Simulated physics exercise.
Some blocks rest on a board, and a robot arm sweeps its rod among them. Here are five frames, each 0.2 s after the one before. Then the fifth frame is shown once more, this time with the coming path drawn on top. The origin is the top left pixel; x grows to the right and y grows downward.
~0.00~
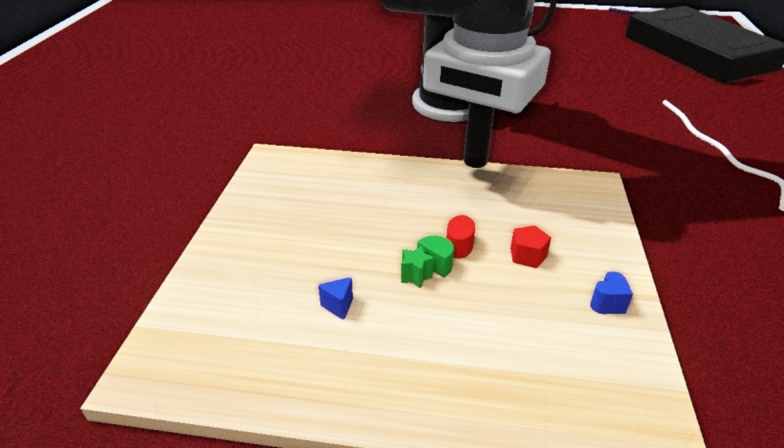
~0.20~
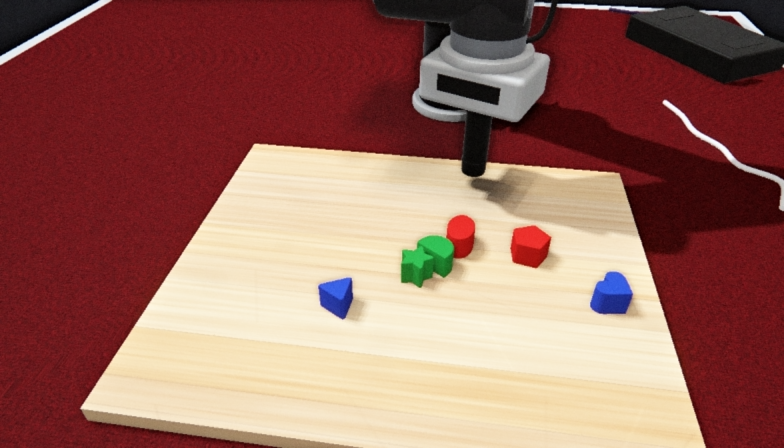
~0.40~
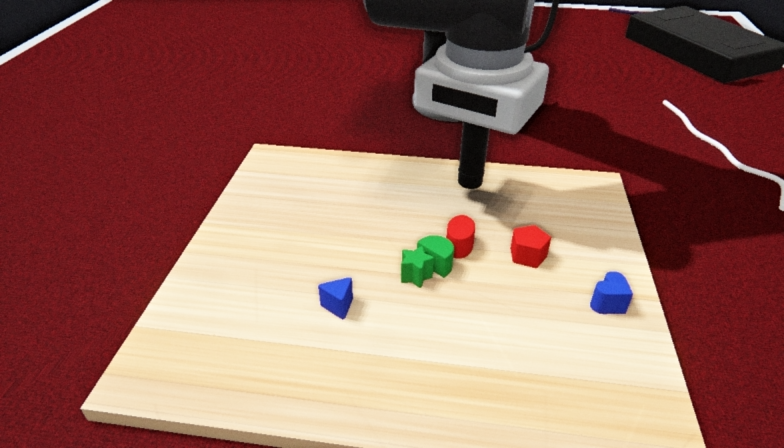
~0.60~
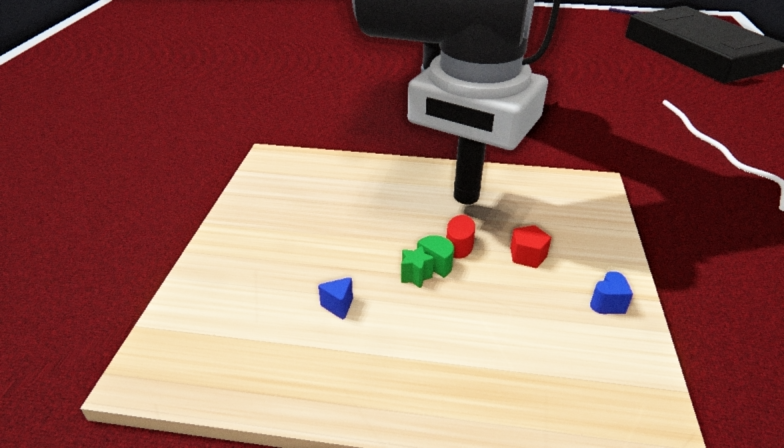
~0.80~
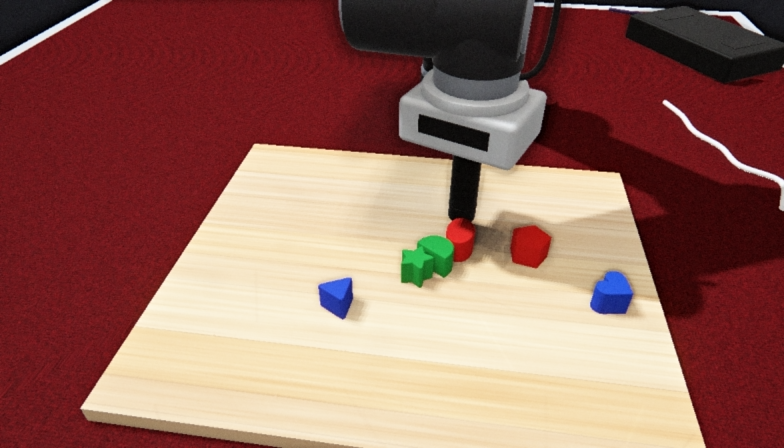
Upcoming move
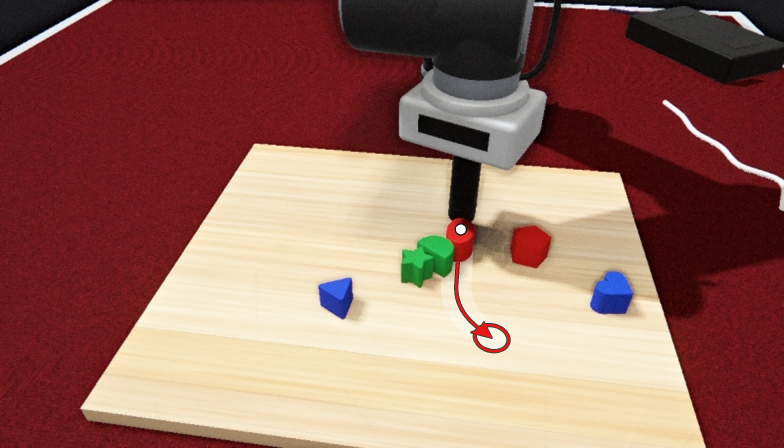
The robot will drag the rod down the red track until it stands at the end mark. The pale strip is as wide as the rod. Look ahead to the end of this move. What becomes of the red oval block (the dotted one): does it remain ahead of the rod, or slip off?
I think the rod keeps pushing the red oval block along right to the end.
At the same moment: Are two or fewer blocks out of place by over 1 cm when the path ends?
I believe not.
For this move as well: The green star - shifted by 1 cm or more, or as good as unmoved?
Somewhere new.
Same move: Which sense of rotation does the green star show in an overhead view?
Rotates clockwise.
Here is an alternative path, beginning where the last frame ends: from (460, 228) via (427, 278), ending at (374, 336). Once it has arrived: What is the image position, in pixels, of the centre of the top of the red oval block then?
My best guess is (469, 259).
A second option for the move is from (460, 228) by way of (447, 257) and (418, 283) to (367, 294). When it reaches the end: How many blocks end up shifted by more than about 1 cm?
This push will displace three or more blocks.
Drawn move, from (460, 228) over (458, 261) and (458, 299) to (492, 338); the dot is on the red oval block.
What follows on the original path. One third of the way, rod (459, 250); green star (412, 258); green half-round block (434, 249), turned 20° clockwise; red oval block (470, 265), turned 30° anticlockwise.
Two thirds of the way, rod (459, 288); green star (401, 261), turned 40° clockwise; green half-round block (428, 261), turned 55° clockwise; red oval block (488, 301), turned 80° anticlockwise.
At the end, rod (494, 326); green star (401, 261), turned 40° clockwise; green half-round block (428, 261), turned 55° clockwise; red oval block (532, 326), turned 140° anticlockwise; red five-sided block still.
